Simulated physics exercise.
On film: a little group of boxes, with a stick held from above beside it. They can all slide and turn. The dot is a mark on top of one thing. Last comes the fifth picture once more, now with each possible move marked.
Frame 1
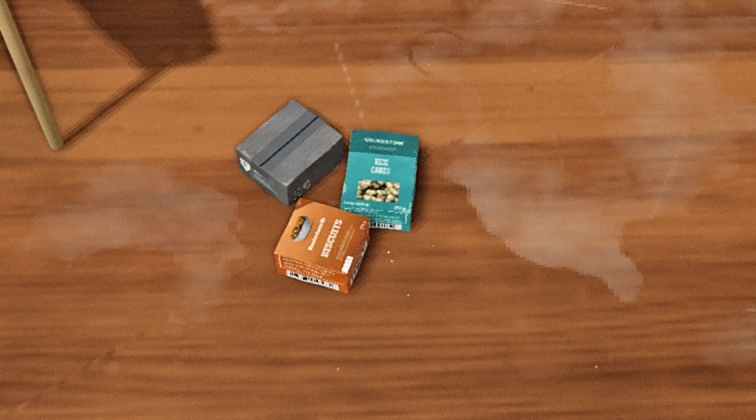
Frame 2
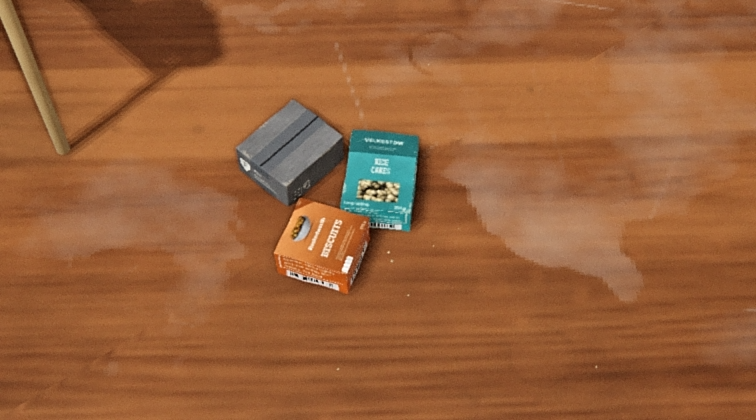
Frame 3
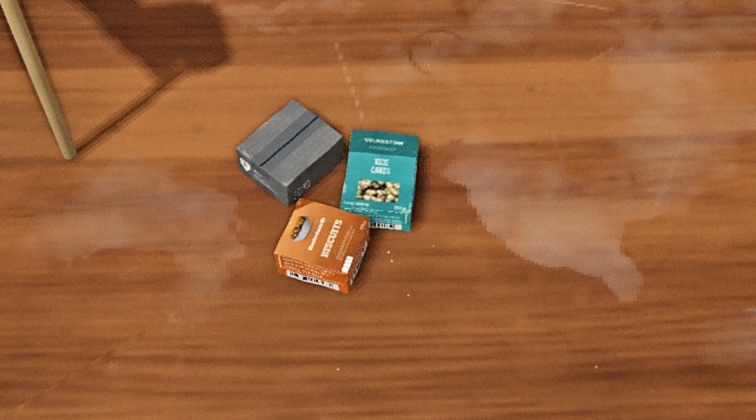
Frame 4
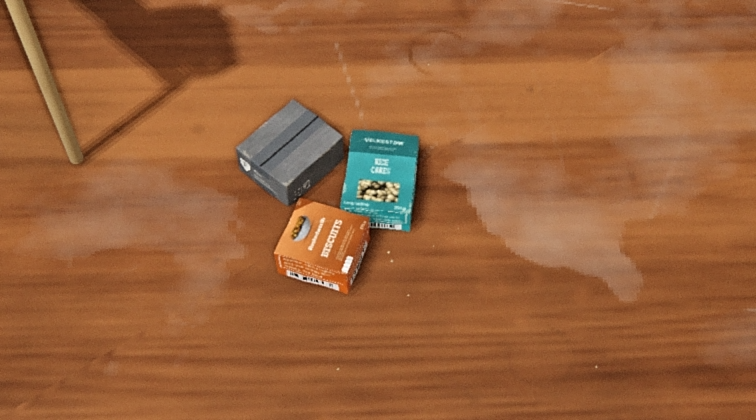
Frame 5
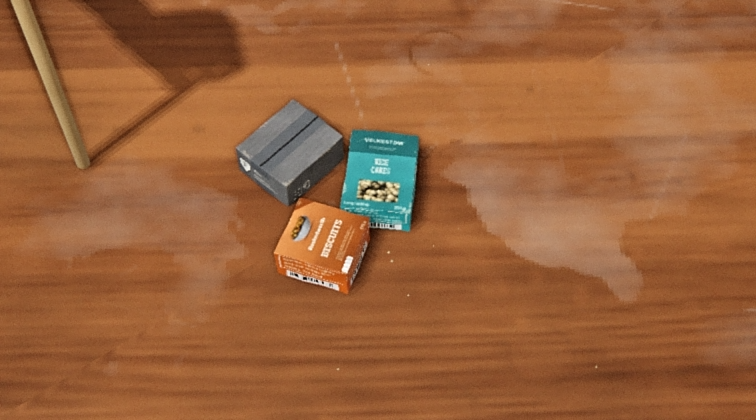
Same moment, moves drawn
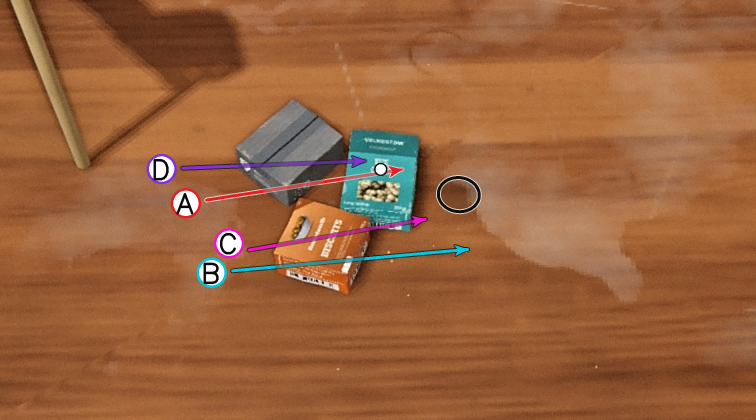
Stick held from above inching down and to the right beside a grey box, turquoise packet and orange packet, all lying still.
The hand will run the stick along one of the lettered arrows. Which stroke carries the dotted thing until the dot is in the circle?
The stick should follow D.
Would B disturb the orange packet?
Yes.
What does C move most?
It is the orange packet.
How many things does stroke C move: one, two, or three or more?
Two.
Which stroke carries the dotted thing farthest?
D.
On the marked copy, A from (207, 200) to (402, 170); B from (233, 271) to (468, 249); C from (249, 250) to (425, 219); D from (183, 168) to (365, 161); the ring at (459, 194); the white dot at (380, 169).
With D. Early on, foot of the stick (248, 167); turquoise packet (380, 180); grey box (296, 155).
Further on, foot of the stick (314, 164); turquoise packet (418, 187); grey box (353, 162).
At the end, foot of the stick (365, 162); turquoise packet (459, 206); grey box (402, 168); the dot on the turquoise packet is in the ring.
As for the rest, A leaves the dotted thing at (430, 187); B leaves the dotted thing at (381, 179); C leaves the dotted thing at (388, 167).
